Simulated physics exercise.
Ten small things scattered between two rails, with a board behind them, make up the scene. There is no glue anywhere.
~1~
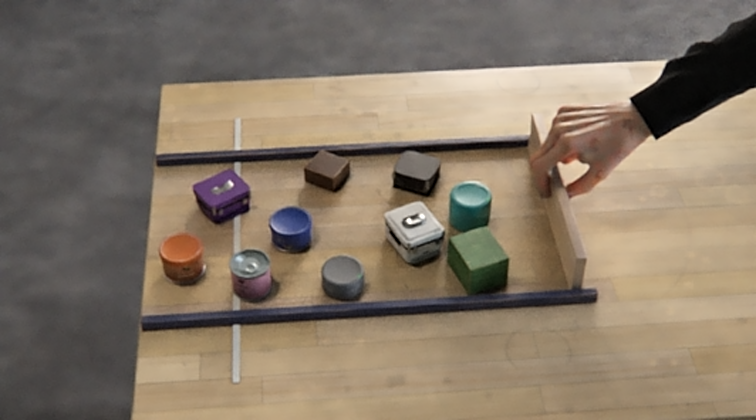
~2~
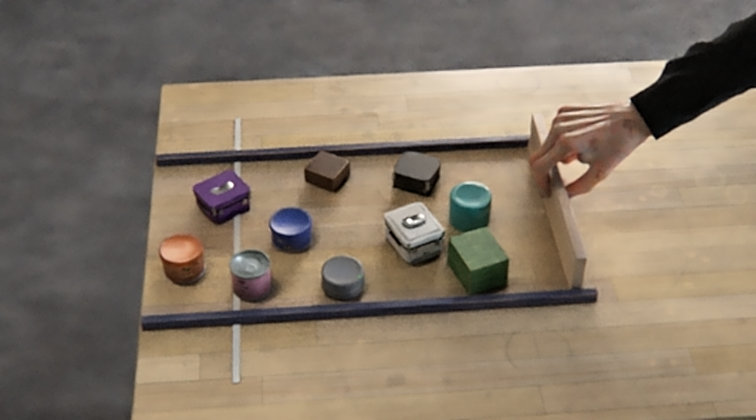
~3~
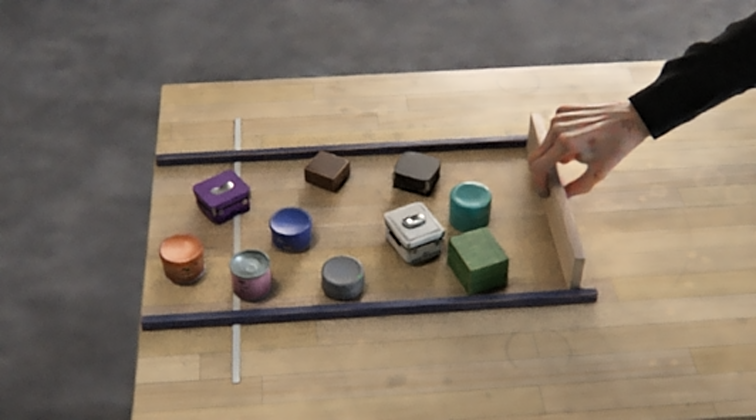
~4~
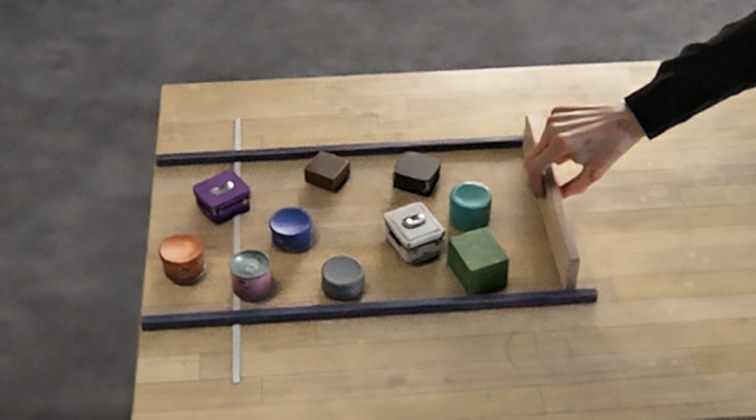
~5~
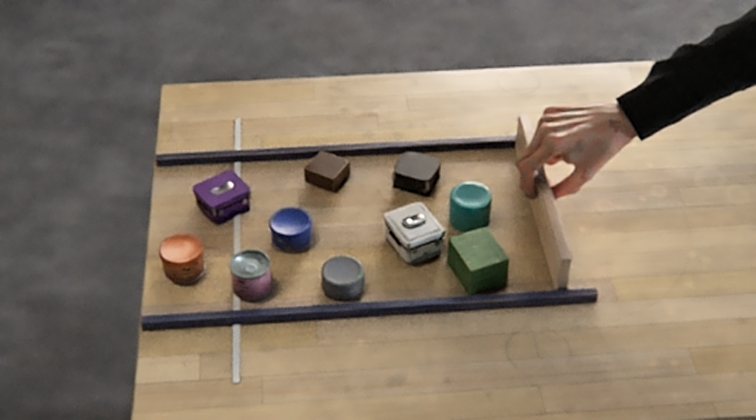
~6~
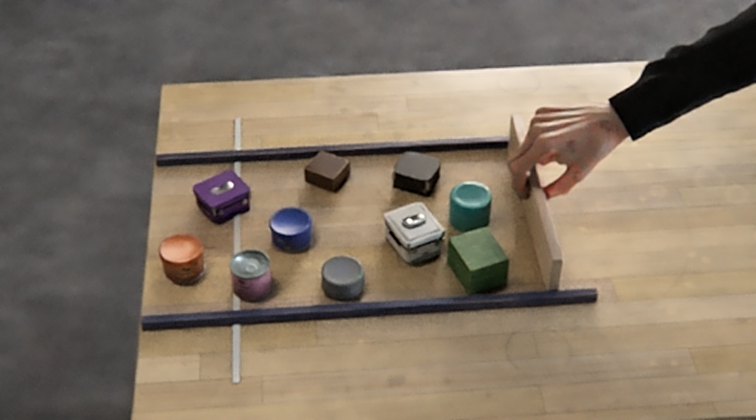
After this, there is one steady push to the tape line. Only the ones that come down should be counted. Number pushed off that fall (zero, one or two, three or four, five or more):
One or two.
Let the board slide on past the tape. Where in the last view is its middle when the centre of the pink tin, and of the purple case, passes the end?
Pink tin over the end: About (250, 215). Purple case over the end: About (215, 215).
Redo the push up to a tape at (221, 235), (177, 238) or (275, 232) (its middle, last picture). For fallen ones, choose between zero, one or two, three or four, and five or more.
So, for the three spots in the order asked, I'd go with just one or two, more than four and zero.
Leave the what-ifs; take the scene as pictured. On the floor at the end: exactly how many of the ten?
1 in total.
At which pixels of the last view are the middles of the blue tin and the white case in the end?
Final positions - blue tin around (169, 217), white case around (190, 241).
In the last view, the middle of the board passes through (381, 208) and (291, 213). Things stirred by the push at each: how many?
7, then 10.
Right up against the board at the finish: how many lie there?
I count 4 of them.
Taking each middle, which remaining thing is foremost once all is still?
That would be the orange pot.
Soon after, none off yet; orange pot at rest near (183, 259); purple case at rest near (223, 197); pink tin at rest near (251, 276).
At rest, the number that fall off is one or two; fallen, pink tin.
